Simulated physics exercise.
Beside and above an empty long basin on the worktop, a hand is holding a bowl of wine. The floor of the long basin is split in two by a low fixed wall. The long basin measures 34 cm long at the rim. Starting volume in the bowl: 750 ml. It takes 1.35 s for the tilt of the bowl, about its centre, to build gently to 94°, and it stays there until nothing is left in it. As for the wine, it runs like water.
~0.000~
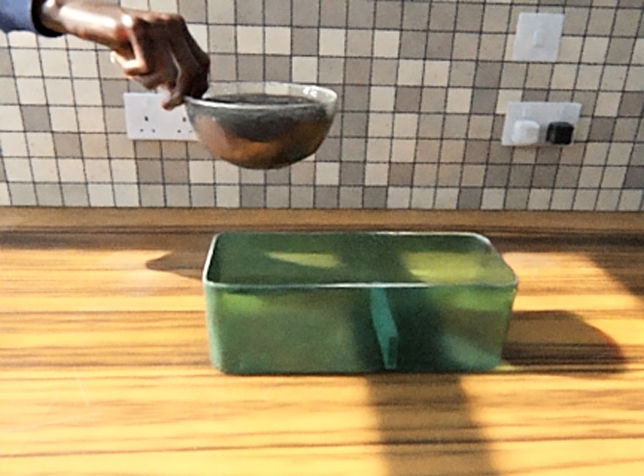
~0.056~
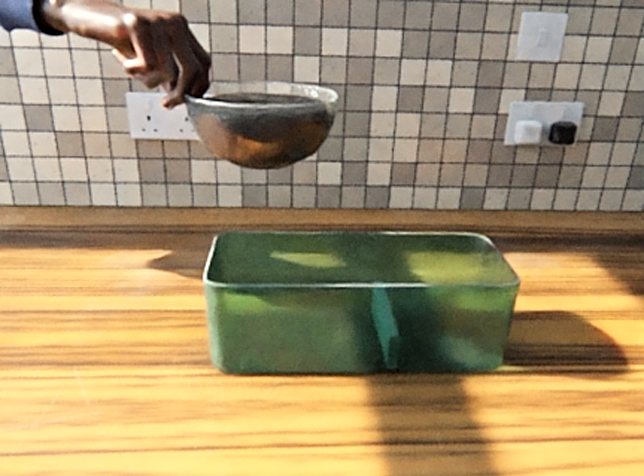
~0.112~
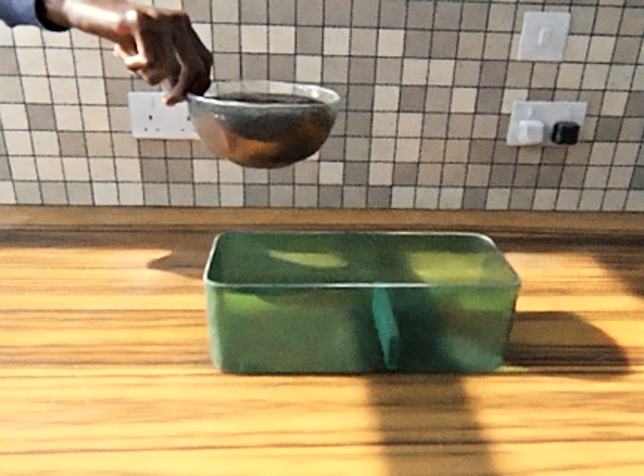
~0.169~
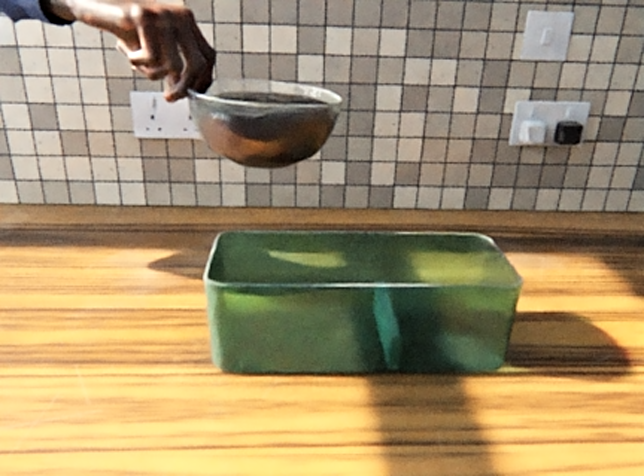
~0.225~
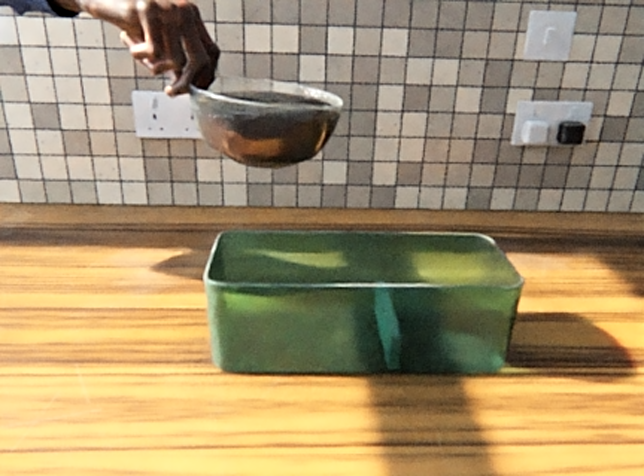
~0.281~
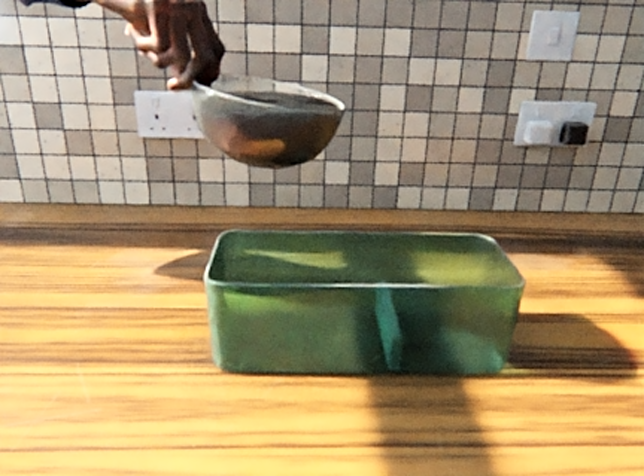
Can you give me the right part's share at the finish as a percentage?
Sure, about 57 percent.
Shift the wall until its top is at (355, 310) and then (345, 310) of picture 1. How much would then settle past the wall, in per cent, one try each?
75 per cent first, 90 per cent second.
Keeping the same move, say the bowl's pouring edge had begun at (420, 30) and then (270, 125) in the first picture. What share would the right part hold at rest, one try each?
70 in a hundred, followed by 5 in a hundred.
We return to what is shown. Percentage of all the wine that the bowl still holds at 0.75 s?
Around 50 in a hundred.
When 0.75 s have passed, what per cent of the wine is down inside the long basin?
Close to 16 in a hundred.
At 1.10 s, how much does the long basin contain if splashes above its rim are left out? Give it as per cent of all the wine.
The fraction sits near 84 in a hundred.
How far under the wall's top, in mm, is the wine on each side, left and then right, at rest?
Left about 32 mm, while the right is about 18 mm.
Then, 0.75 s in, the tilt is 55° and 51 per cent is still to pour, 6 is left of the wall and 11 right of it.
Then, 1.10 s in, the tilt is 86° and 6 per cent is still to pour, 28 is left of the wall and 57 right of it.
Then, 1.46 s in, the tilt is 94° and 0 per cent is still to pour, 42 is left of the wall and 57 right of it.
Then, 1.85 s in, the tilt is 94° and 0 per cent is still to pour, 42 is left of the wall and 57 right of it.
Finally, 42 per cent lies left of the wall, 57 right of it and 1 outside.
